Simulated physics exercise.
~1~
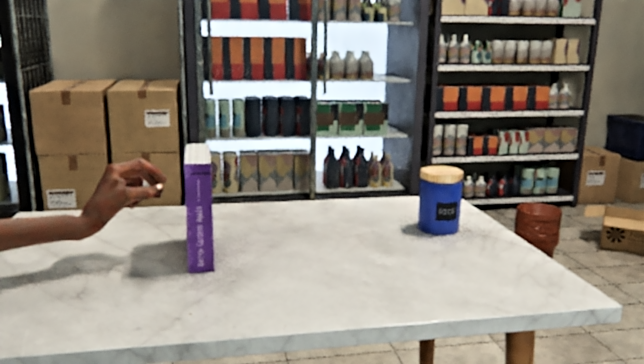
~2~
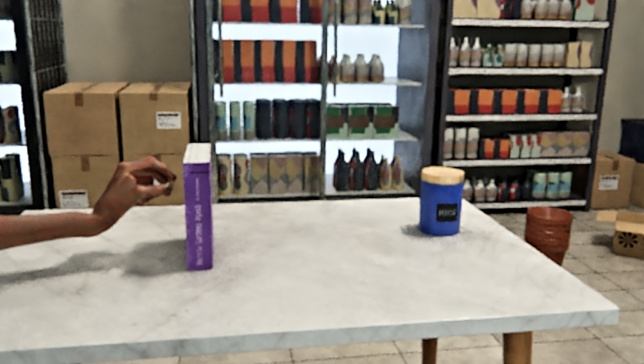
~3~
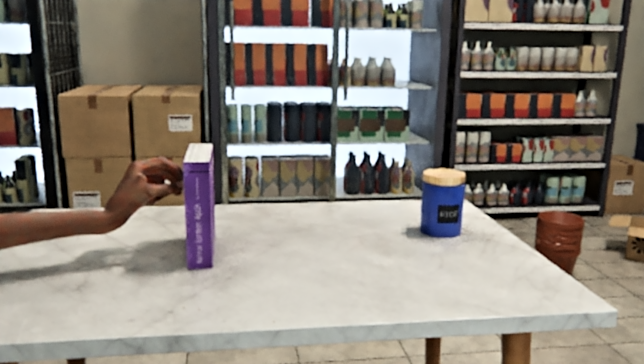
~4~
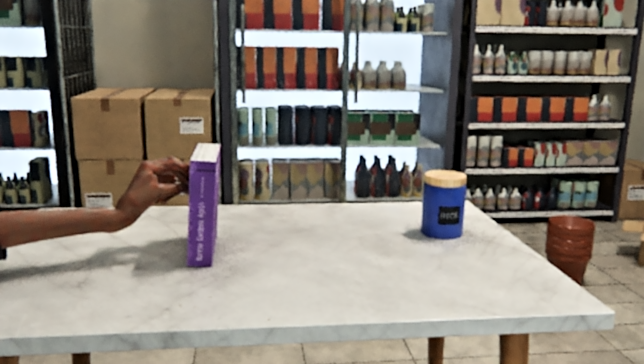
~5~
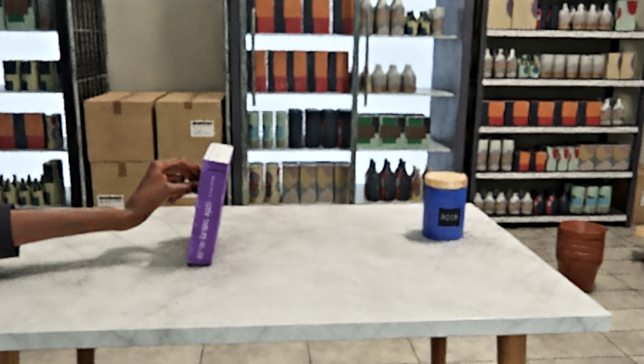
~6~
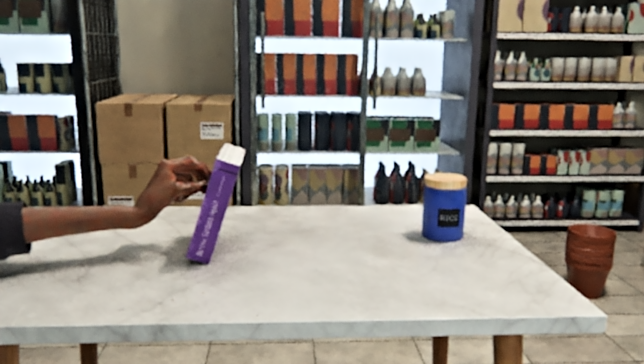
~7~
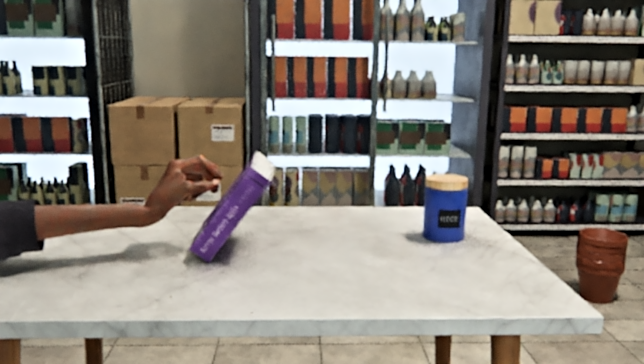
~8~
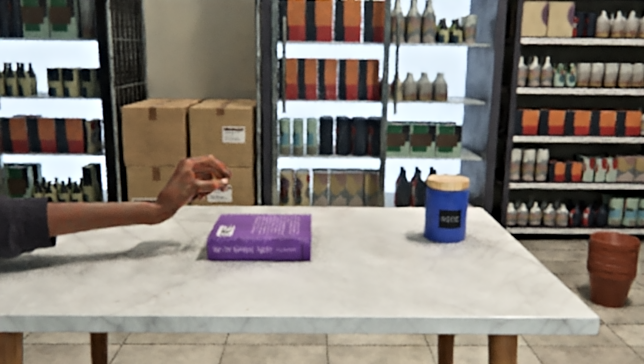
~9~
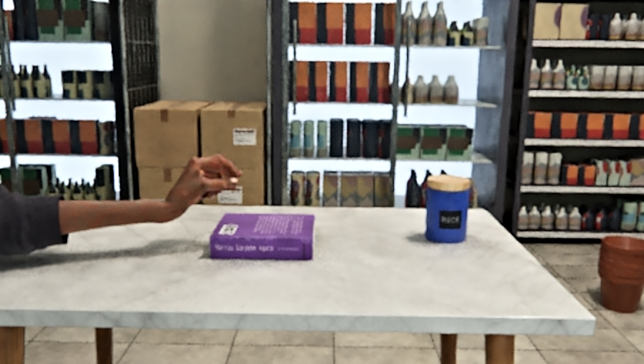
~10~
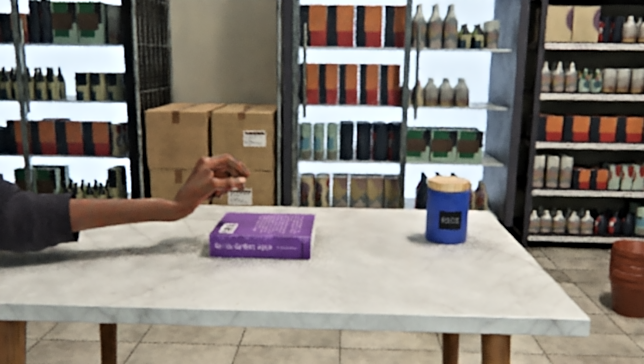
The video shows a hand slowly pushing an upright purple book on a marble-topped table until it leans to the right and topples flat. The blue jar with a light lid stays standing to the right, while the hand remains raised beside the fallen book.
